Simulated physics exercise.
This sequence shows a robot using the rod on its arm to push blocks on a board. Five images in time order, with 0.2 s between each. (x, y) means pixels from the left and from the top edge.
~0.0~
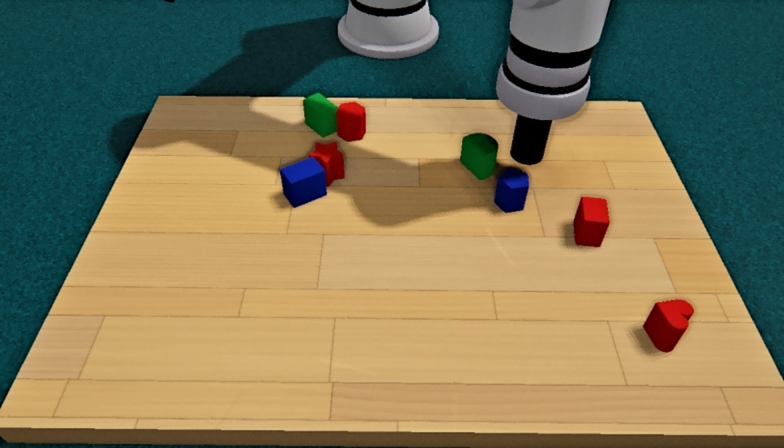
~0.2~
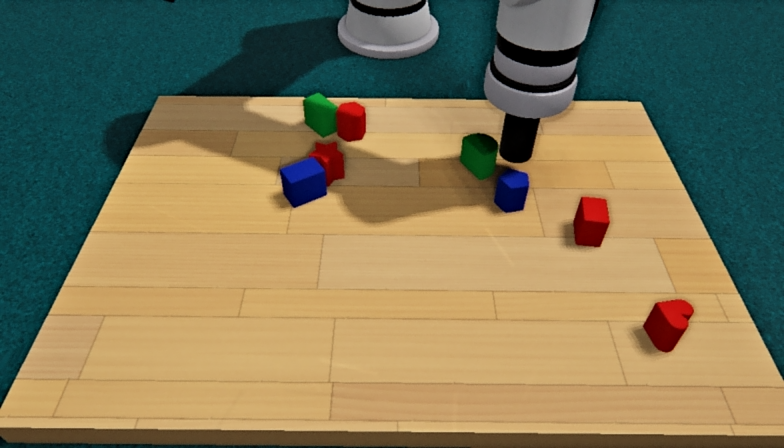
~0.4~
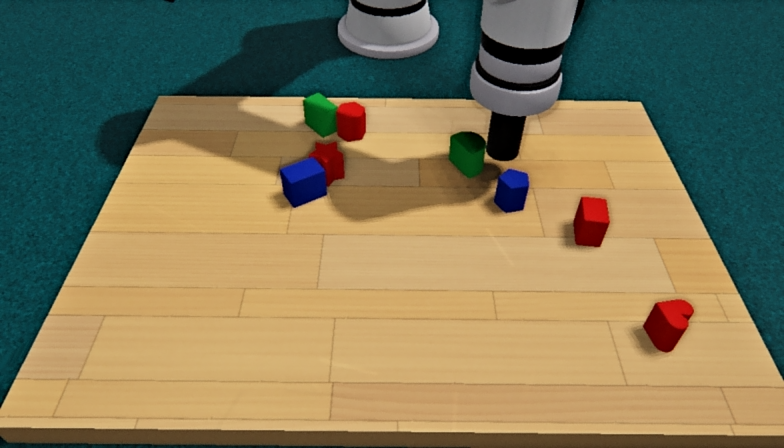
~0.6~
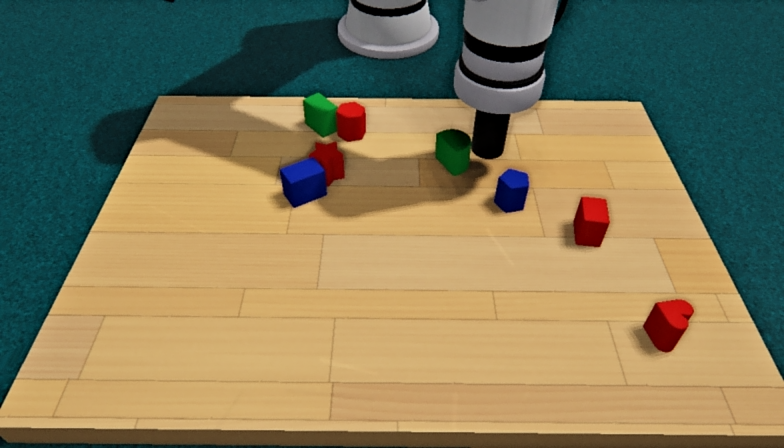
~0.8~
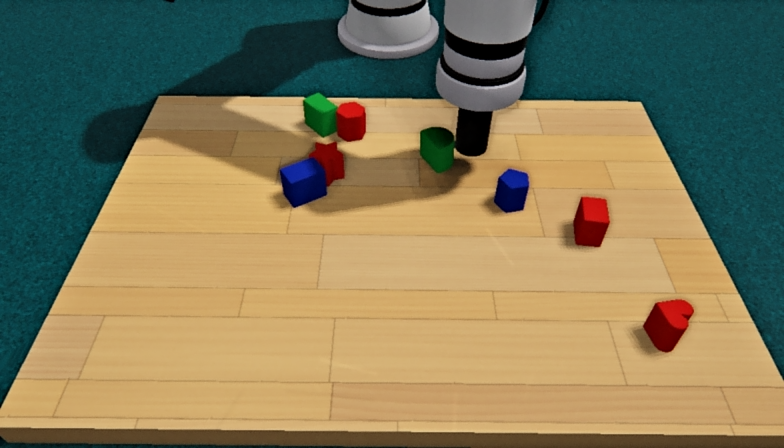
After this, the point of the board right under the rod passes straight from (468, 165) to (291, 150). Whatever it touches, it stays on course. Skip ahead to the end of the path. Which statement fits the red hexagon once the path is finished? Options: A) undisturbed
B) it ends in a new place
The correct letter is B.
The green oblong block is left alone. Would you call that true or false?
False - the claim does not hold.
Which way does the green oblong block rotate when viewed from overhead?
It turns round anticlockwise.
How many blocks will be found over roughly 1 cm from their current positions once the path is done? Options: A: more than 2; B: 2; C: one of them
A.
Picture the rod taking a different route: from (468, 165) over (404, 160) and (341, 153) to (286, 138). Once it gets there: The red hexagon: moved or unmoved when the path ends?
That block will leave its spot.
The first path, step by step. One third of the way, rod (408, 141); green D-shaped block (381, 125), turned 35° clockwise.
Two thirds of the way, rod (348, 136); green oblong block (315, 97), turned 45° anticlockwise; red hexagon (346, 98), turned 25° clockwise; green D-shaped block (342, 112).
At the end, rod (289, 132); green oblong block (315, 94), turned 65° anticlockwise; red star-shaped block unmoved; red hexagon (346, 96), turned 45° clockwise; green D-shaped block (323, 109), turned 195° clockwise.
